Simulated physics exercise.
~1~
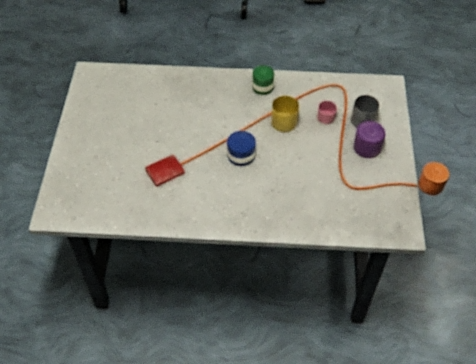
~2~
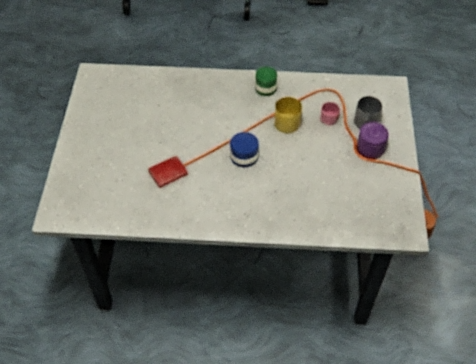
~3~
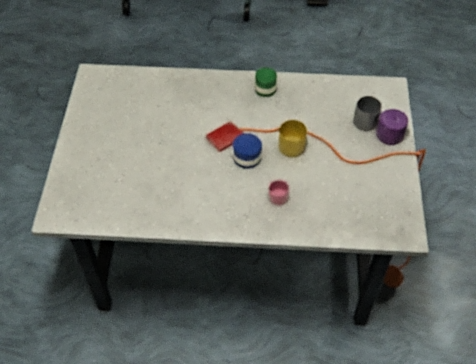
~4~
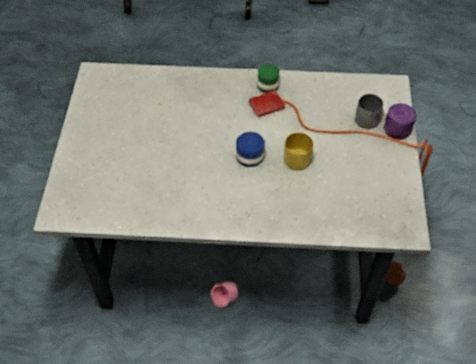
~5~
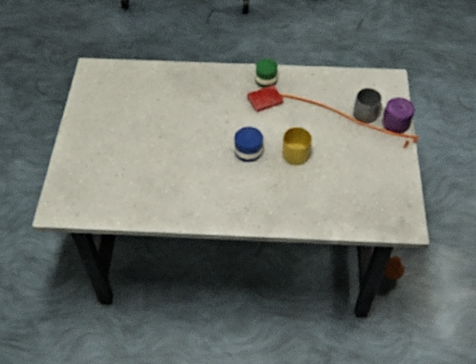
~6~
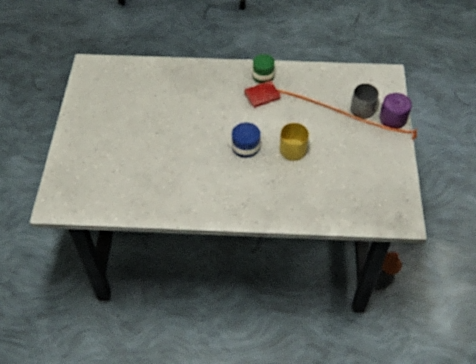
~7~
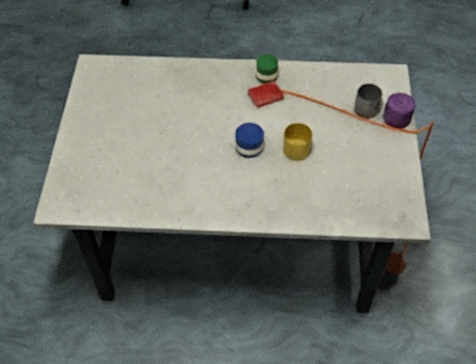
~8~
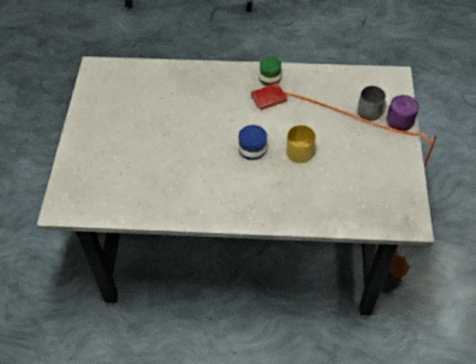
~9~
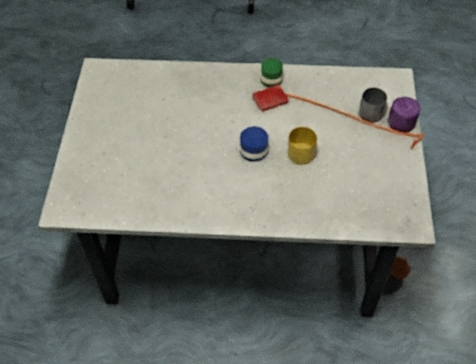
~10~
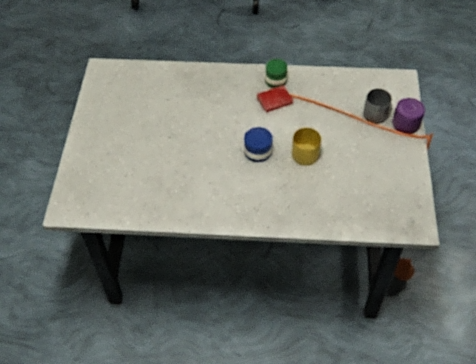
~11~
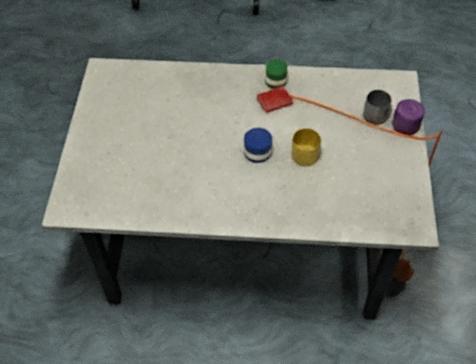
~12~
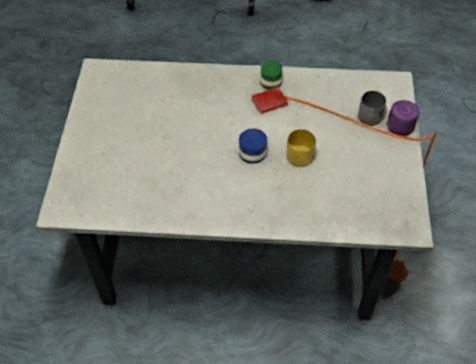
An orange block at the right edge of a pale table, tied by an orange cord to a flat red block, drops off the side. The cord pulls tight, dragging the red block right and toward the back while sweeping the small pink cup toward the front. The yellow cup slides slightly forward and the purple tub shifts a little right, beside the grey cup. The pink cup falls off the front edge and disappears from view. The red block stops near the green tin, and the orange block stays hanging below the table's right side.
